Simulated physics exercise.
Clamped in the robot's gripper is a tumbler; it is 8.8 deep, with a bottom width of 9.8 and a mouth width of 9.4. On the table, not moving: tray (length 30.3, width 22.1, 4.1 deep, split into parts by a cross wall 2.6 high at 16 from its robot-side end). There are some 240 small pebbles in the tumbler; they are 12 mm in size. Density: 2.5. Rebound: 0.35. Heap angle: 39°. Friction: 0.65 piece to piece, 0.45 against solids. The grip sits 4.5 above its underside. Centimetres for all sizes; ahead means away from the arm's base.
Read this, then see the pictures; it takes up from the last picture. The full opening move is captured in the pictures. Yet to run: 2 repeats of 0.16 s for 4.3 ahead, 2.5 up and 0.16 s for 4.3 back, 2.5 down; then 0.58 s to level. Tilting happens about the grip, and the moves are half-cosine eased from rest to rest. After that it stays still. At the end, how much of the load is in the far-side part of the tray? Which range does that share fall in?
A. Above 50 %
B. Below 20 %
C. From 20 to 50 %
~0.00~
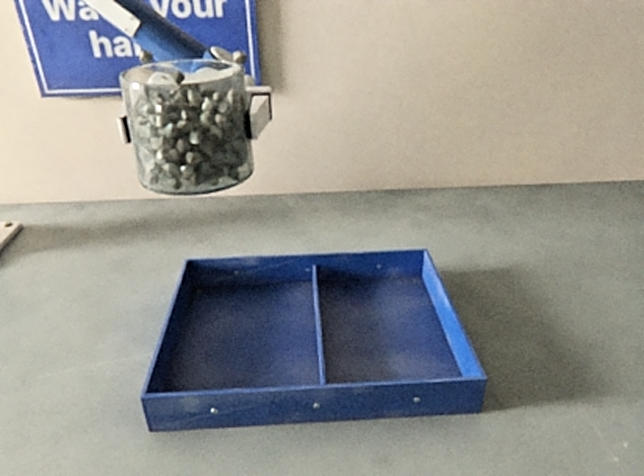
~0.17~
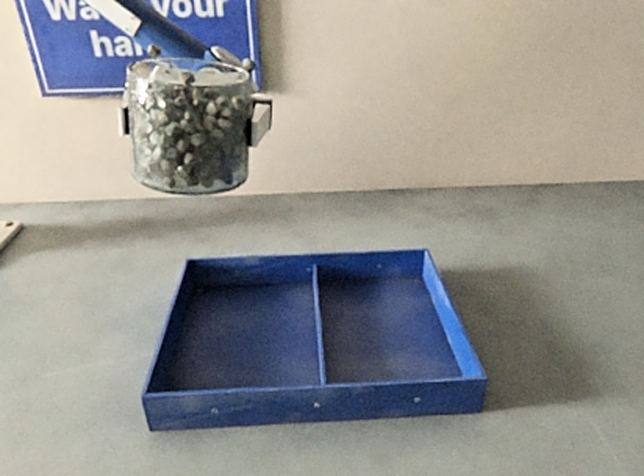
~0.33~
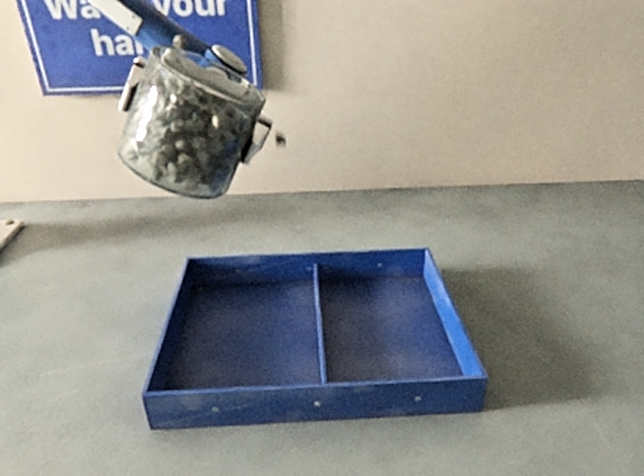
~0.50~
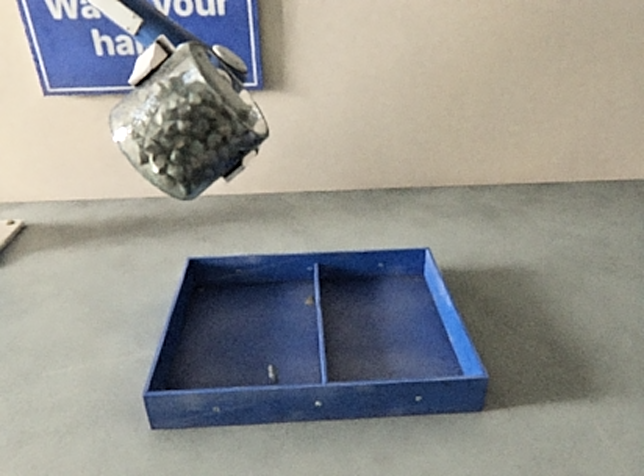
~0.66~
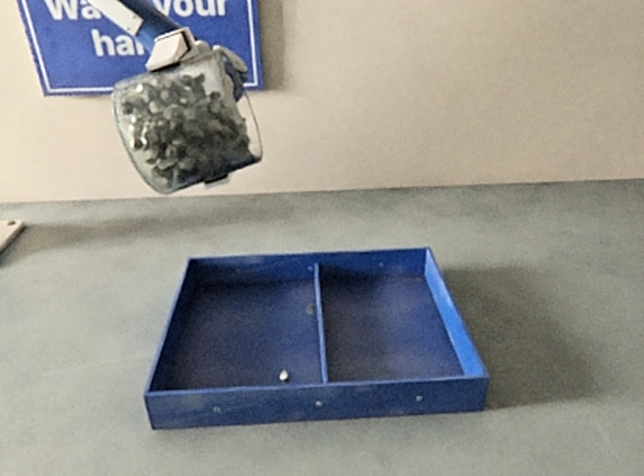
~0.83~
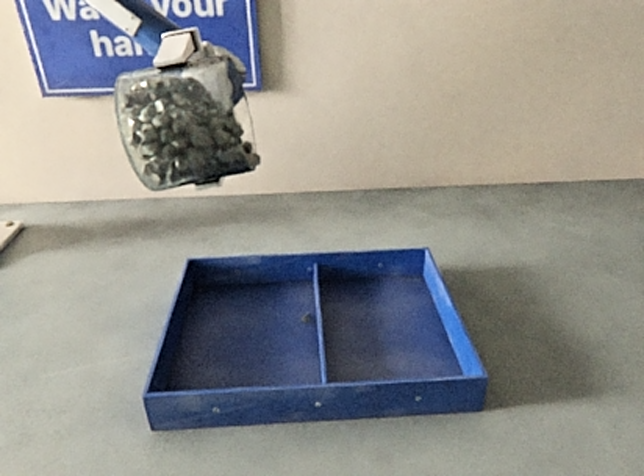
C.
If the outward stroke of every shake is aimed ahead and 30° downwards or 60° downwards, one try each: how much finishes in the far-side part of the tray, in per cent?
First try about 10 %, second try about 5 %.
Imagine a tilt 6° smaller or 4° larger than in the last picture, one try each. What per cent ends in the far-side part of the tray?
Estimates: 20 % then 40 %.
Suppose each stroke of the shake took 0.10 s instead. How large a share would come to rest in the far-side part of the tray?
In that case around 85 per cent.
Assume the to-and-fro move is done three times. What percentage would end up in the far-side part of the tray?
Near 35 per cent.
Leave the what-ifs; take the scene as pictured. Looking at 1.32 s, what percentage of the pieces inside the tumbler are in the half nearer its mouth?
Close to 50 in a hundred.
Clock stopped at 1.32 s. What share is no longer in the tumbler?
Roughly 30 per cent by then.
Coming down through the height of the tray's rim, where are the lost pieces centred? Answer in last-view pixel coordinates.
(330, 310).
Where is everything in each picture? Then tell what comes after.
The first frame shows tumbler middle at (191, 126), level; upper third of the load around (187, 116), from x 140 to 245, top at y 55; 245 in the tumbler.
The second frame shows tumbler middle at (191, 126), tilted 8° forward; upper third of the load around (186, 115), from x 140 to 250, top at y 50.
The third frame shows tumbler middle at (192, 124), tilted 28° forward; upper third of the load around (176, 114), from x 135 to 280, top at y 40; 243 in the tumbler, 2 in flight or on a rim.
The fourth frame shows tumbler middle at (192, 124), tilted 53° forward; upper third of the load around (167, 107), from x 125 to 310, top at y 80; 243 in the tumbler, 2 in the robot-side part.
The fifth frame shows tumbler middle at (192, 124), tilted 73° forward; upper third of the load around (168, 102), from x 125 to 310, top at y 80; 243 in the tumbler, 2 in the robot-side part.
The sixth frame shows tumbler middle at (190, 124), tilted 81° forward; upper third of the load around (166, 105), from x 130 to 305, top at y 80; 243 in the tumbler, 2 in the robot-side part.
After 1.32 s, tilted 81° forward, highest piece 28 above the table; 167 in the tumbler, 43 in the far-side part, 32 in the robot-side part, 3 in flight or on a rim.
After 1.81 s, tilted 31° forward, highest piece 27 above the table; 111 in the tumbler, 70 in the far-side part, 64 in the robot-side part.
After 2.25 s, level, highest piece 28 above the table; 111 in the tumbler, 70 in the far-side part, 64 in the robot-side part.
After 3.30 s, level, highest piece 28 above the table; 111 in the tumbler, 70 in the far-side part, 64 in the robot-side part.
At rest, 111 in the tumbler, 70 in the far-side part, 64 in the robot-side part. That is 29 % in the far-side part of the tray.
